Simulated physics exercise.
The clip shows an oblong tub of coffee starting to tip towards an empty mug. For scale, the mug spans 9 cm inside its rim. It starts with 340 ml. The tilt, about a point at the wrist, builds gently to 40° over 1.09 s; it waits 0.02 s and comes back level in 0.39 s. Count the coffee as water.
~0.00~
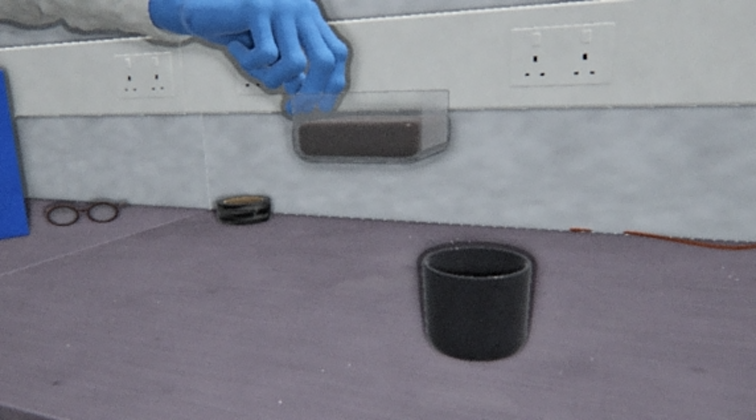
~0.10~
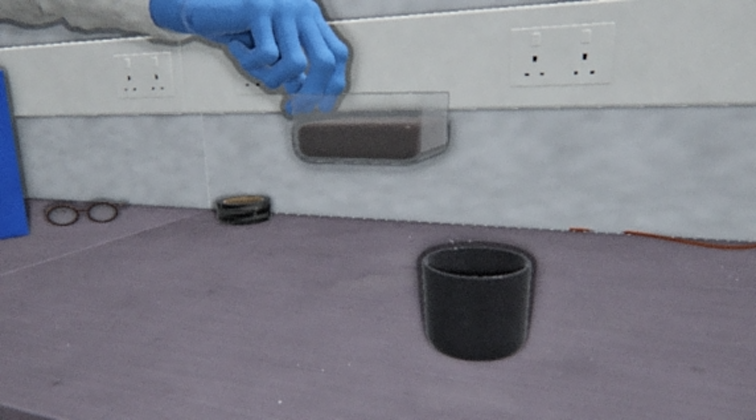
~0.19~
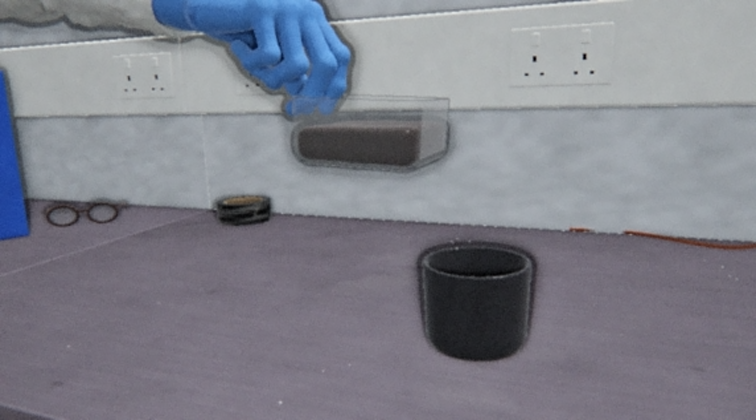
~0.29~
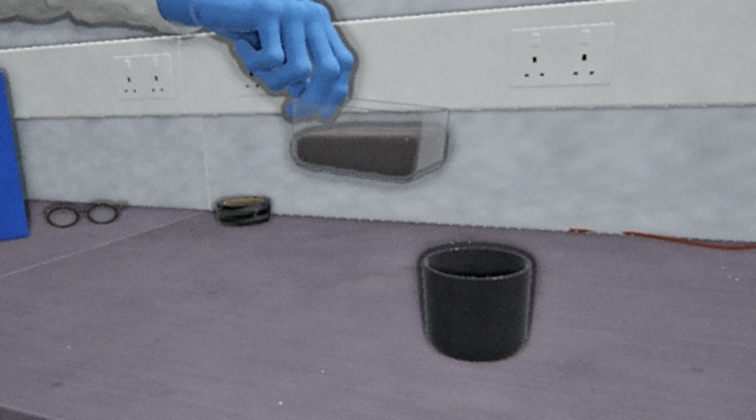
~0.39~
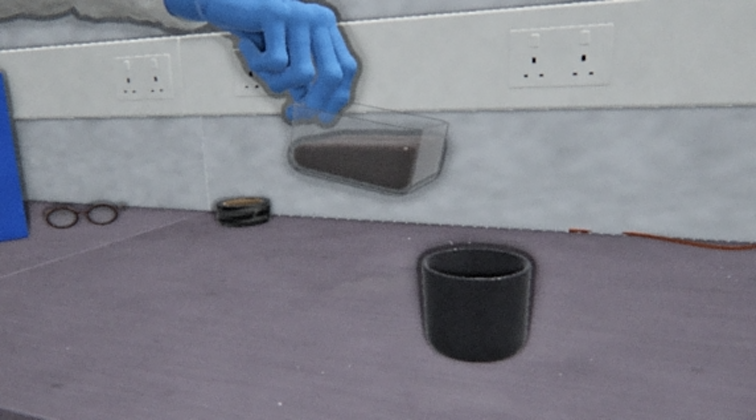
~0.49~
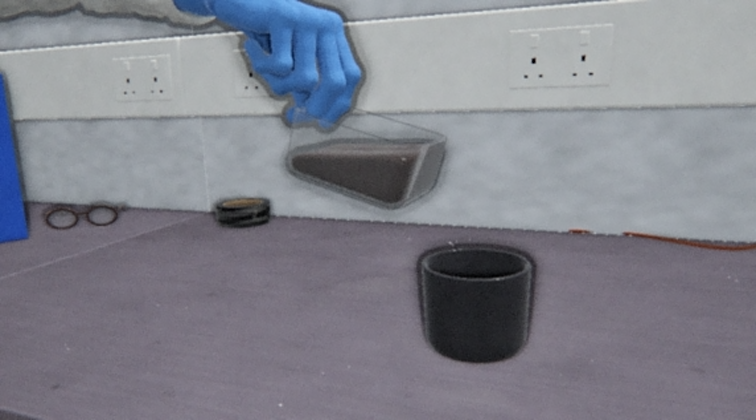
On a grey worktop, a blue-gloved hand gradually tilting a clear tub of dark brown contents rightward above a black mug.
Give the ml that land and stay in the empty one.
Close to 60 ml.
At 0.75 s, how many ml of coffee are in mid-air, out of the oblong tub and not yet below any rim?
About 5 ml.
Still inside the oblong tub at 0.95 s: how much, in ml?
Some 290 ml.
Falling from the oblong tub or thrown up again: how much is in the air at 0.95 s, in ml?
Some 35 ml.
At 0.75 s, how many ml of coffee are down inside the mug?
About 0 ml.
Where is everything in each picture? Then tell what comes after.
Tilt 0°; pouring edge (435, 93); surface from (335, 121) to (426, 120); the mug's rim runs from (427, 260) to (529, 268), in the first picture.
Tilt 1°; pouring edge (435, 95); surface from (334, 122) to (426, 122), in the second picture.
Tilt 3°; pouring edge (435, 102); surface from (332, 126) to (428, 126), in the third picture.
Tilt 7°; pouring edge (436, 114); surface from (332, 133) to (426, 134), in the fourth picture.
Tilt 11°; pouring edge (435, 129); surface from (331, 141) to (422, 142), in the fifth picture.
Tilt 17°; pouring edge (433, 145); surface from (327, 150) to (418, 151), in the sixth picture.
By 0.75 s the tilt is 31° and the mug has 0 ml, the oblong tub 330 ml, and 0 ml is on the work surface.
By 0.95 s the tilt is 38° and the mug has 5 ml, the oblong tub 290 ml, and 5 ml is on the work surface.
By 1.16 s the tilt is 38° and the mug has 40 ml, the oblong tub 245 ml, and 20 ml is on the work surface.
By 1.38 s the tilt is 8° and the mug has 60 ml, the oblong tub 245 ml, and 35 ml is on the work surface.
At rest the mug has 60 ml, the oblong tub 245 ml, and 35 ml is on the work surface.
